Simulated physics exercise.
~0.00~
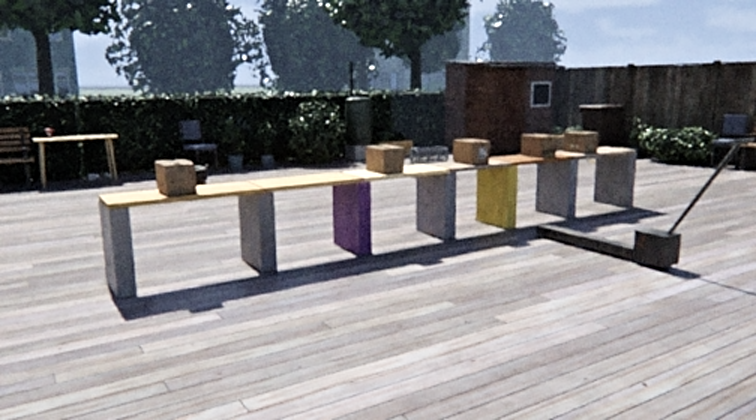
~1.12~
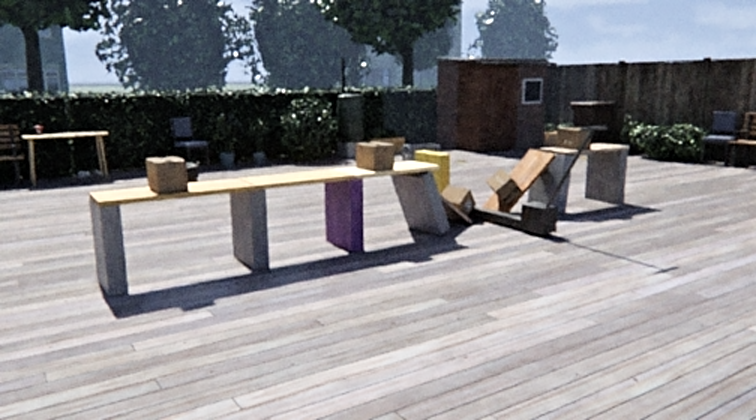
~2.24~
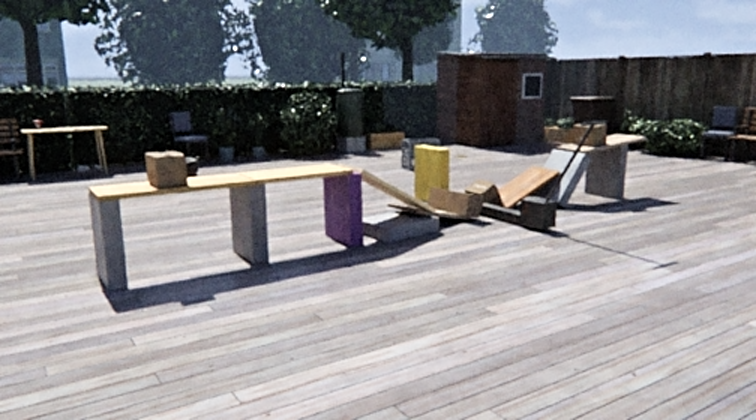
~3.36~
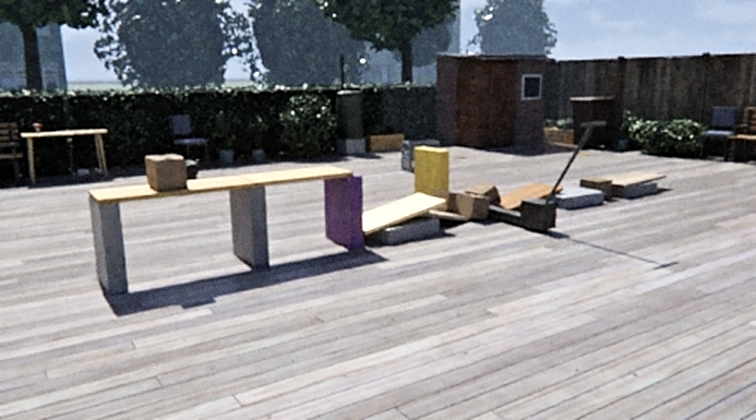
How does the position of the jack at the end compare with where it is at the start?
At the start the jack's body sits out in front of the right part of the row. By the end it is farther left and a little farther back, resting beside the fallen boards and cartons.
